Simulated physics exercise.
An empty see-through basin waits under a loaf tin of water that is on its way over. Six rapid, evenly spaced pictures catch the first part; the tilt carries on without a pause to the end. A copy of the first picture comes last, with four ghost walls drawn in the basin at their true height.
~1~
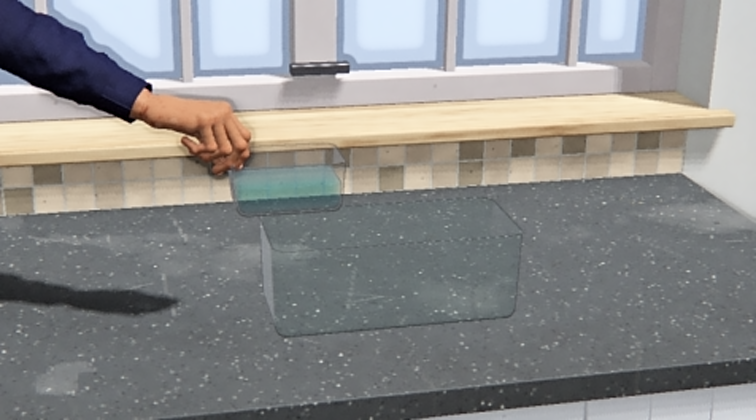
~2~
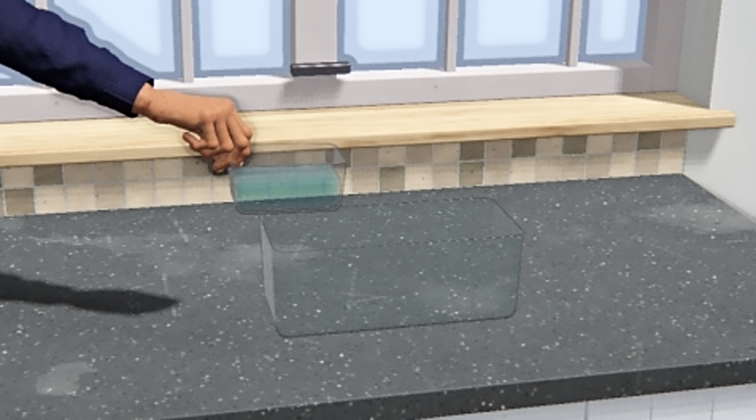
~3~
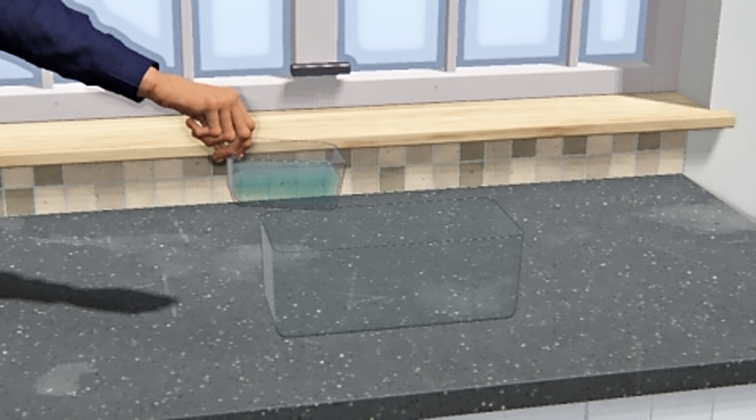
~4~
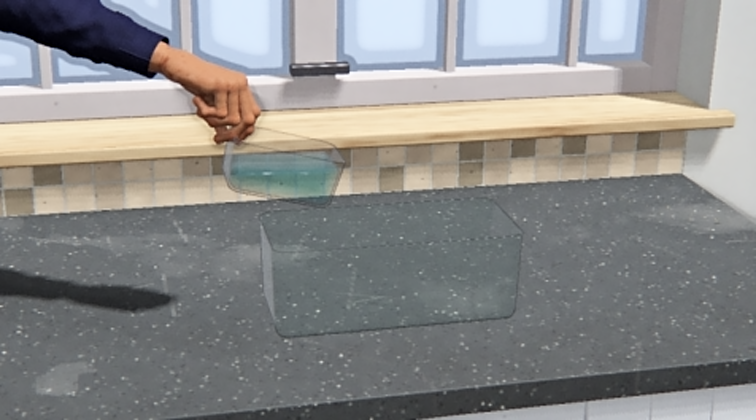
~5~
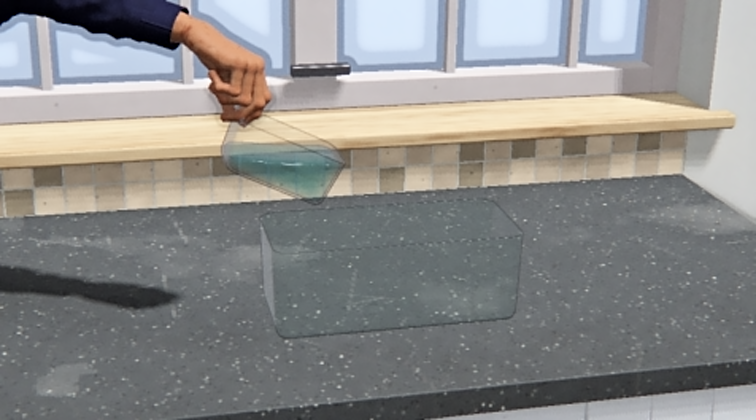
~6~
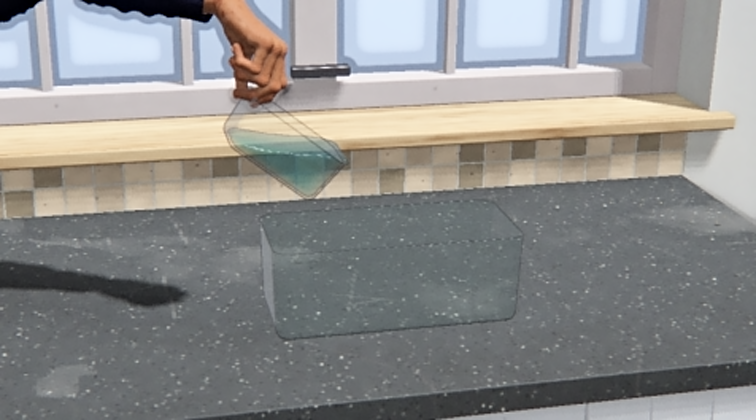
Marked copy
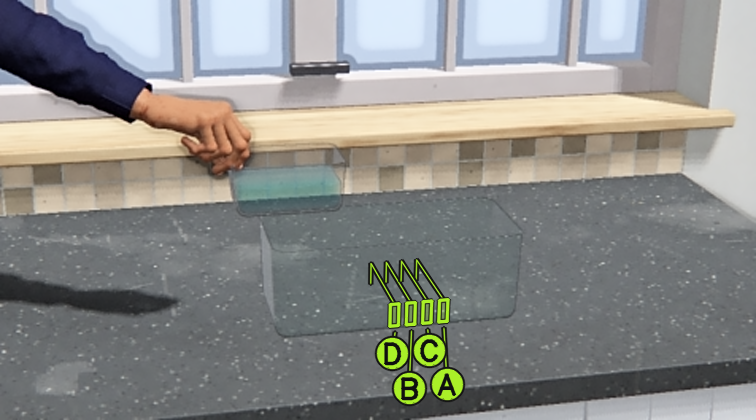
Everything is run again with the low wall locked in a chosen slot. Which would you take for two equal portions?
Place C does it best.
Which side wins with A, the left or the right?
More ends on the left.
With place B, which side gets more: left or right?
The right side.
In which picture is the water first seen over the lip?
In picture 6.
In lime, A at (443, 327); B at (411, 330); C at (427, 329); D at (395, 332).
Choosing A, about 83 % ends left of the wall and 16 % right of it.
Choosing B, about 25 % ends left of the wall and 74 % right of it.
Choosing C, about 46 % ends left of the wall and 53 % right of it.
Choosing D, about 10 % ends left of the wall and 89 % right of it.
